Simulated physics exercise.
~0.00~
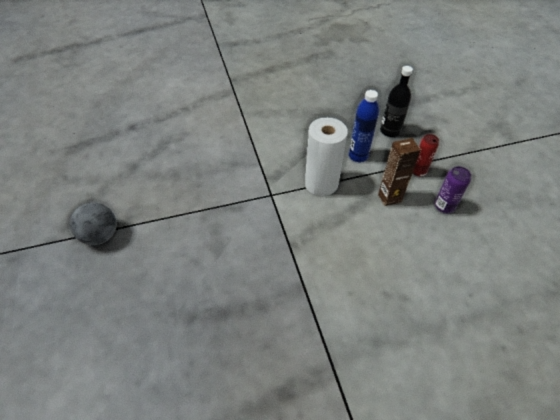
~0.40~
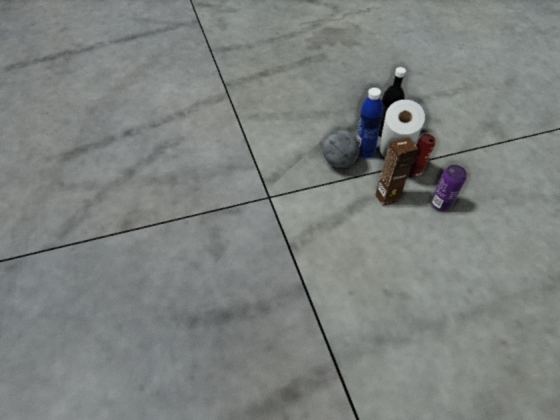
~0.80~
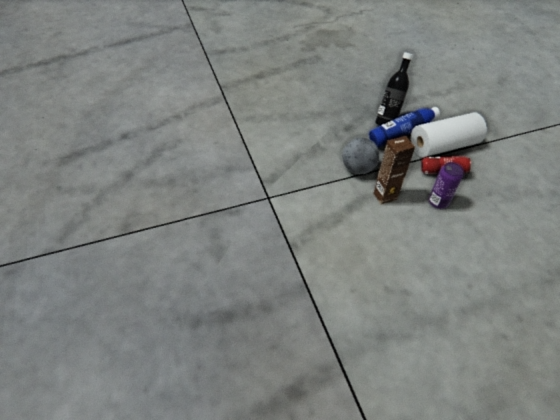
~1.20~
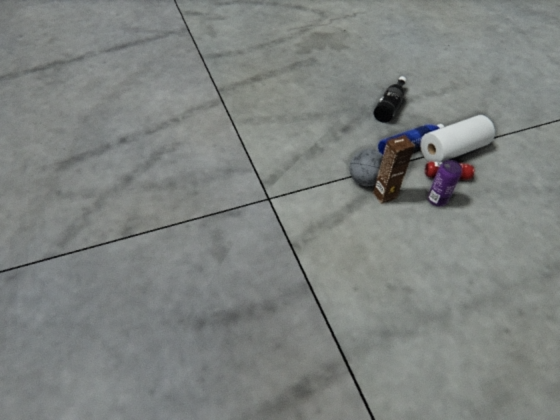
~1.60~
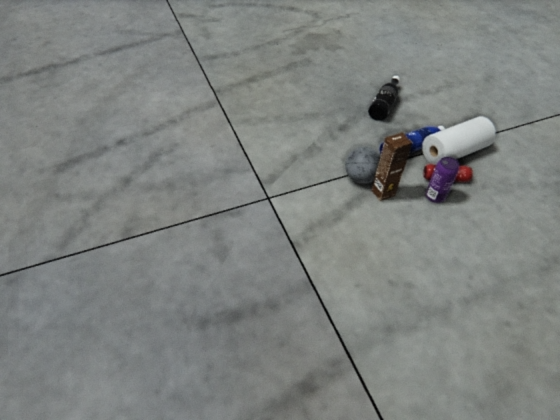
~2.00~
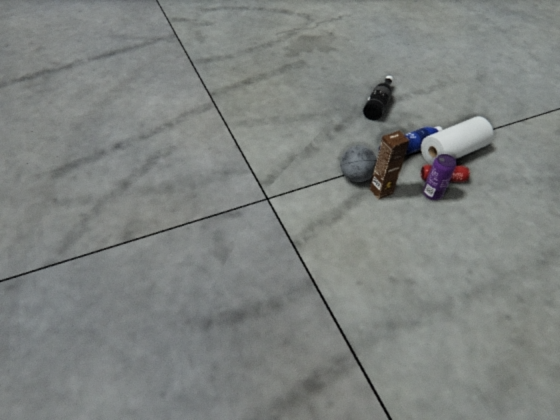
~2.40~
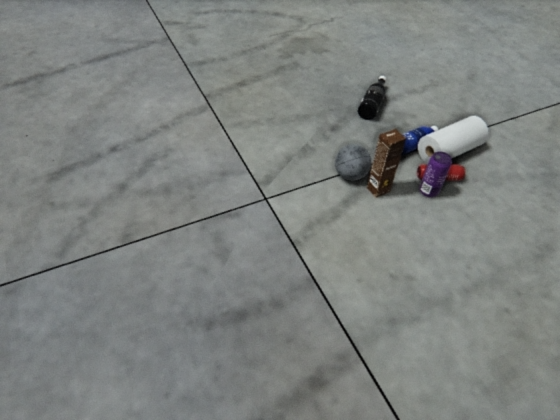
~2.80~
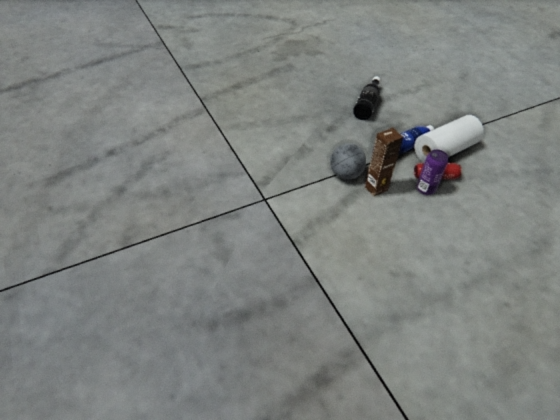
A grey ball rolls right into a group of items, toppling four and leaving two standing.
